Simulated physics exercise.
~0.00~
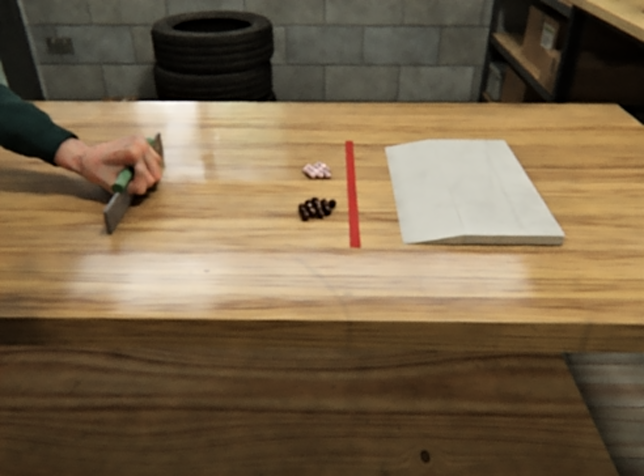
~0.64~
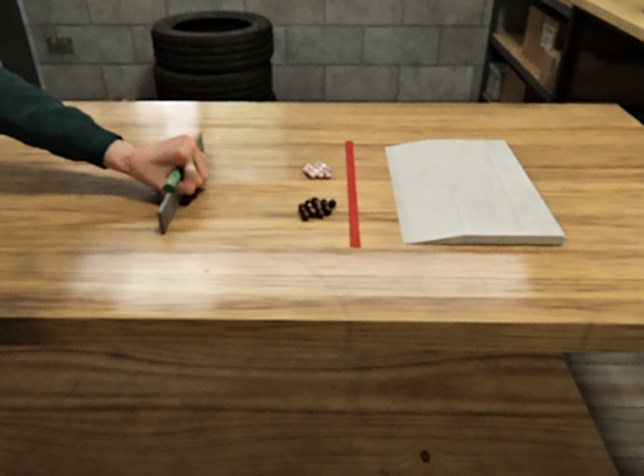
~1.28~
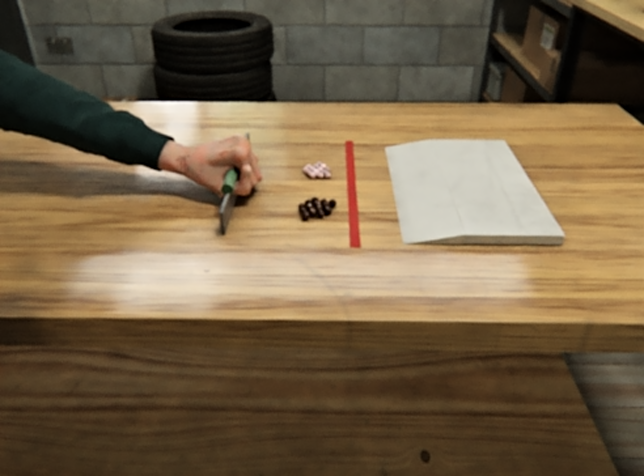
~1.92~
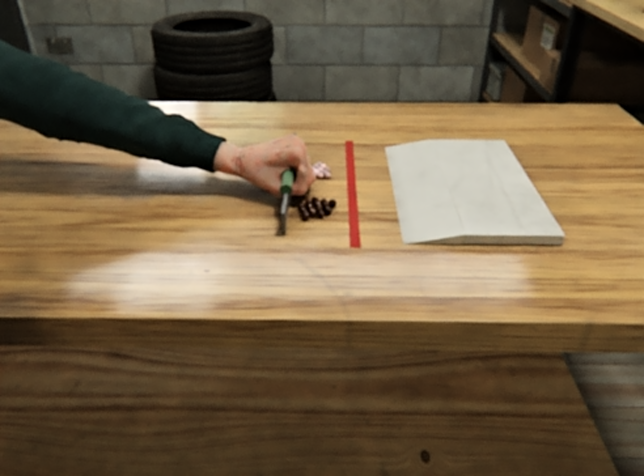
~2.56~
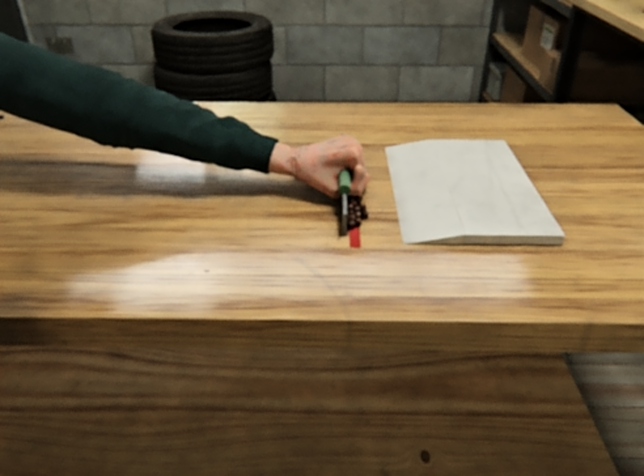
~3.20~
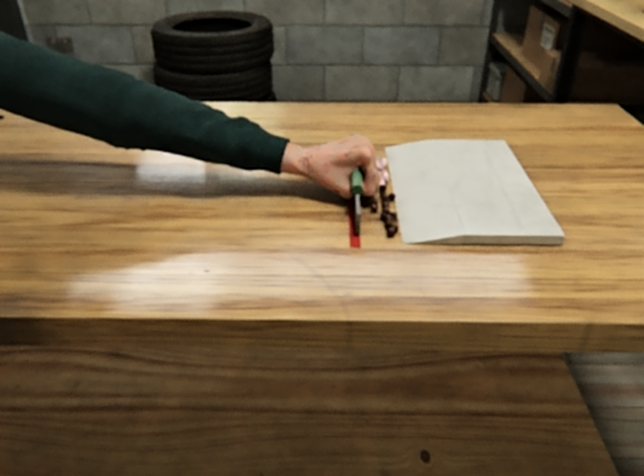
Hand sweeping a green-handled scraper right across a wooden table, pushing dark and pale bits past red tape, short of a slab.
